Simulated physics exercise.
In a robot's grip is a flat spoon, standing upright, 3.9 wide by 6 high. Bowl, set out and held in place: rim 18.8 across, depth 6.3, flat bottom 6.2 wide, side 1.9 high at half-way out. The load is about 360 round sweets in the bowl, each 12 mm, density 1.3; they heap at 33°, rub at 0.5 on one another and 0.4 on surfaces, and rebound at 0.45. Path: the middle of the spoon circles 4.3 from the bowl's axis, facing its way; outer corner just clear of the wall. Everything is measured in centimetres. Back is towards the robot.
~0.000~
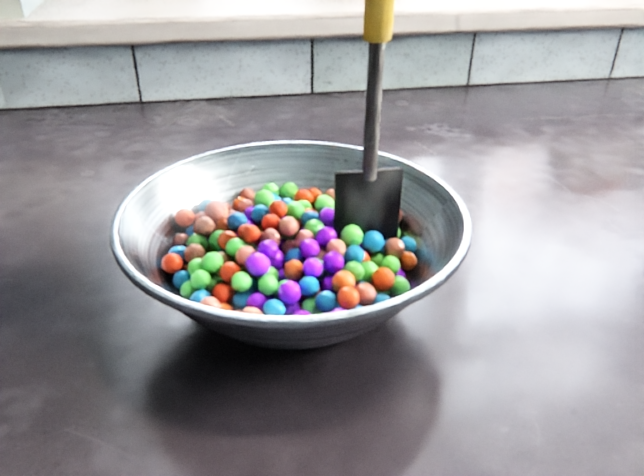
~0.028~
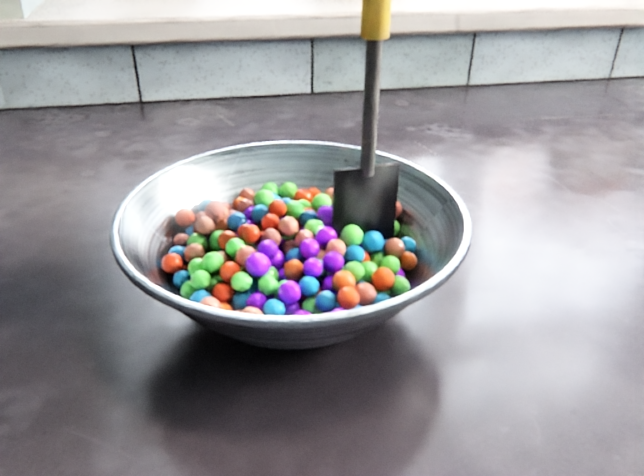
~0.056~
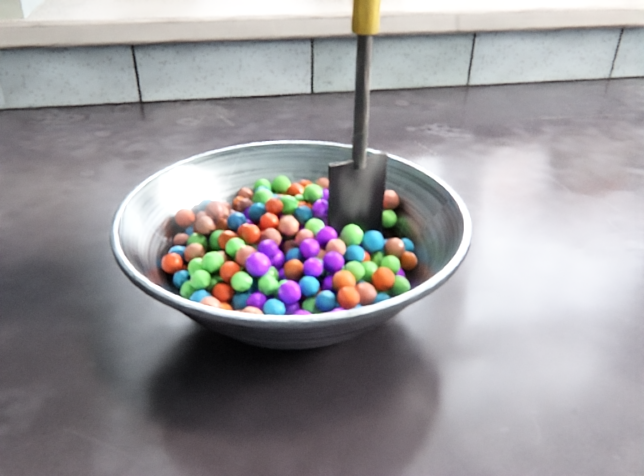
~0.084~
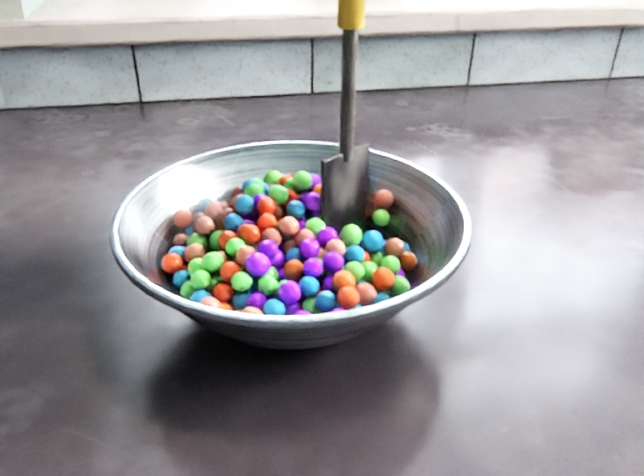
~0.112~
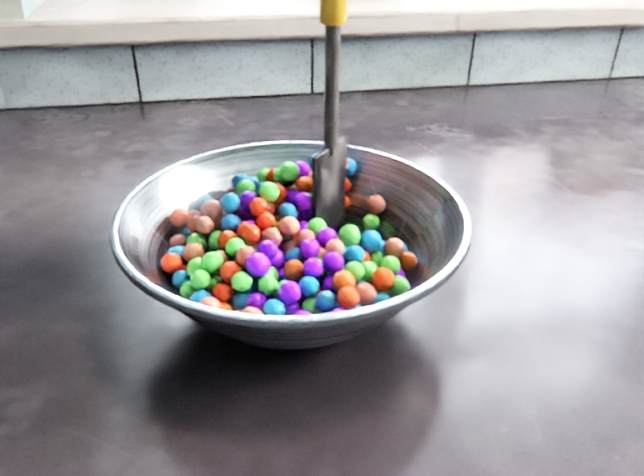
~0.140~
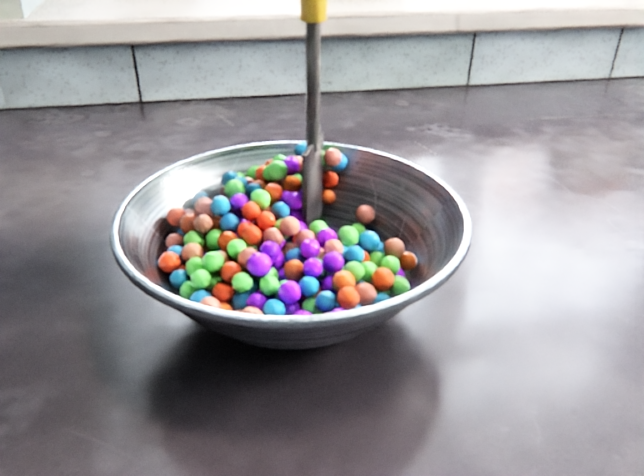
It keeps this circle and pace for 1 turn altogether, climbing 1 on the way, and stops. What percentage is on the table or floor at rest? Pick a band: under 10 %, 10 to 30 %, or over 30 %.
Band: 10 to 30 %.
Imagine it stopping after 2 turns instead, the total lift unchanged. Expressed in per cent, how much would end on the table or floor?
I'd expect around 20 per cent.
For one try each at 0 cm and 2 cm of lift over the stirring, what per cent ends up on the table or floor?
Around 20 percent, then 10 percent.
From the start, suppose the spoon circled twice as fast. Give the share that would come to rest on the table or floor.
Estimated share: Near 35 %.
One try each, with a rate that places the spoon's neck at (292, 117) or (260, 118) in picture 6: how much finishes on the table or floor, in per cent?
It comes to close to 20 per cent and close to 35 per cent.
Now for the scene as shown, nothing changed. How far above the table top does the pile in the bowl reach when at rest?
Height: Roughly 6.5 cm.
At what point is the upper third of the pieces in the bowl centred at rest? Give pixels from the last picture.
About (330, 215).
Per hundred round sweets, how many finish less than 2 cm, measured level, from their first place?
I'd put it at about 25 in a hundred.
After 0.35 s, 179° round, highest piece 10 above the table; 359 in the bowl, 1 on the table or floor, 4 in flight or on the tool.
After 0.56 s, 292° round, highest piece 9 above the table; 328 in the bowl, 26 on the table or floor, 10 in flight or on the tool.
After 0.87 s, 0° round, highest piece 7 above the table; 307 in the bowl, 56 on the table or floor, 1 in flight or on the tool.
After 1.57 s, 0° round, highest piece 6 above the table; 307 in the bowl, 57 on the table or floor.
At rest, 307 in the bowl, 57 on the table or floor. That is 16 % on the table or floor.
